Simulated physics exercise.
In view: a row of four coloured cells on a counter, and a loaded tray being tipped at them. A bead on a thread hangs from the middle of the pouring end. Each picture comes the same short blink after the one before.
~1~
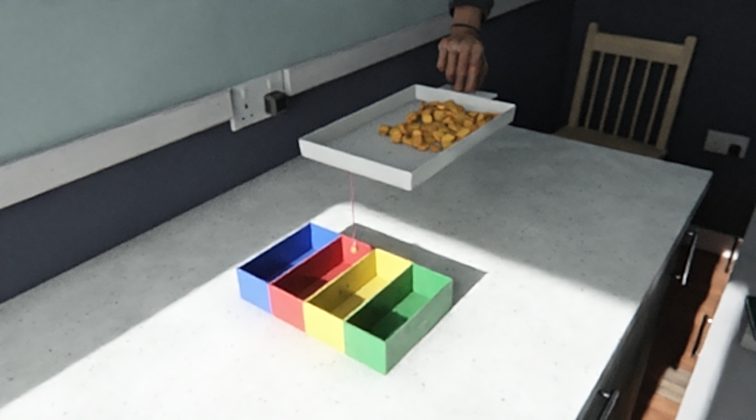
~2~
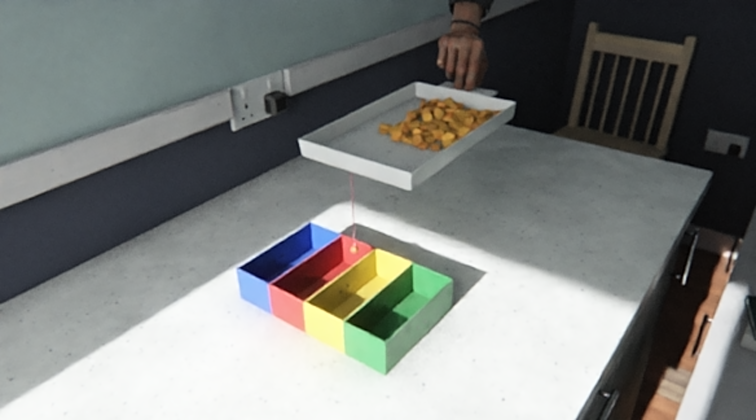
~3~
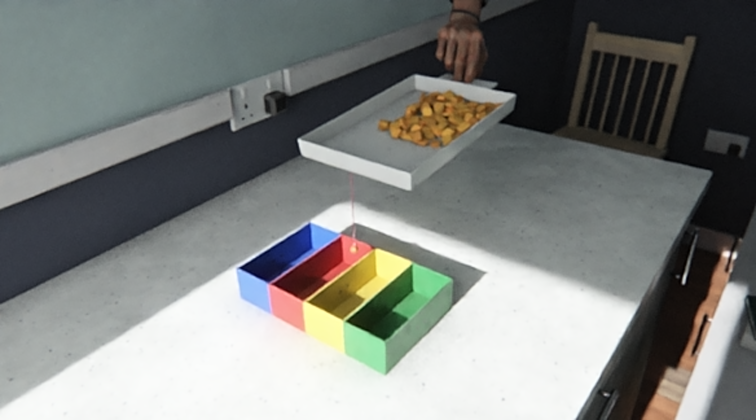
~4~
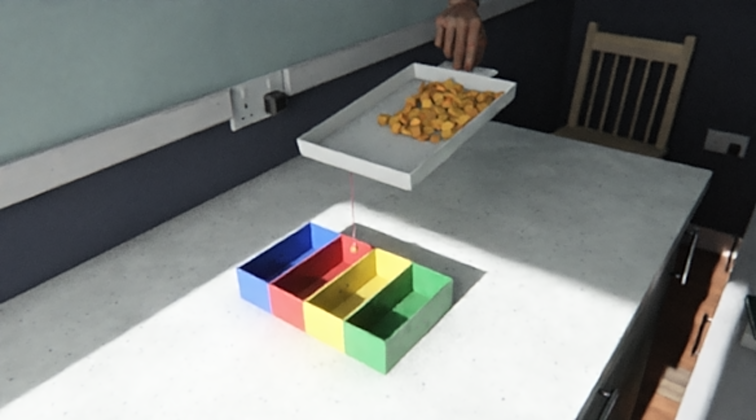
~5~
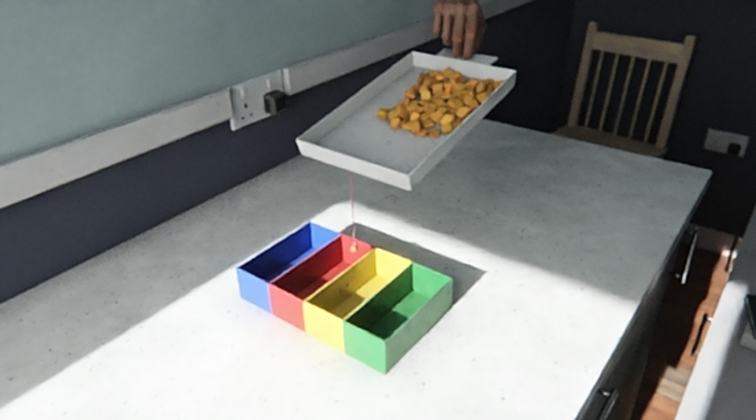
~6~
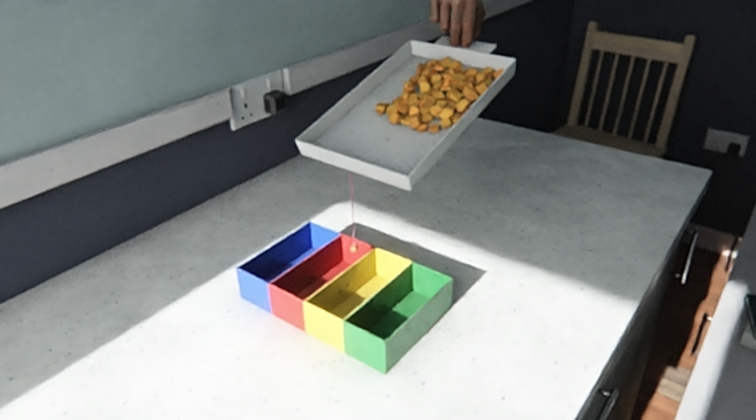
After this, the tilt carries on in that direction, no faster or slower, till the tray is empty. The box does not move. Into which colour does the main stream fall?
The yellow cell gets the most.
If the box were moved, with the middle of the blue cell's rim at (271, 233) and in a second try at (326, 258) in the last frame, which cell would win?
First the green one, then red.
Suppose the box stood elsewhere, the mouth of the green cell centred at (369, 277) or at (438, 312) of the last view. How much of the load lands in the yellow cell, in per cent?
In turn 30 and 30 in a hundred.
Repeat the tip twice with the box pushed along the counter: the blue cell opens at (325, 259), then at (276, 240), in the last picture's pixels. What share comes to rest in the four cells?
About 90 and 90 per cent.
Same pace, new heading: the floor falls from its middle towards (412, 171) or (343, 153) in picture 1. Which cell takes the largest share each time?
One: The cell in green. Two: That blue cell.
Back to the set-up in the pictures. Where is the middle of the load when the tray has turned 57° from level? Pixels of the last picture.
Around (369, 153).
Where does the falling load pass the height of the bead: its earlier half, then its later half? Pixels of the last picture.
Around (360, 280) and then (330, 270).
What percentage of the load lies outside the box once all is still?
Close to 0 per cent.
Just after the last frame, tray tipped steeply; every one on the tray.
A moment on, tray tipped right over; the larger part on the tray; about a tenth in the yellow cell; about a tenth in the green cell; just a few in the red cell; about a tenth falling or outside the box.
Further on, tray tipped past a quarter turn; roughly half in the yellow cell; roughly a quarter in the red cell; roughly a quarter in the green cell; just a few in the blue cell; just a few falling or outside the box.
When it is over, tray tipped past a quarter turn; roughly half in the yellow cell; roughly a quarter in the red cell; roughly a quarter in the green cell; just a few in the blue cell; just a few outside the box.
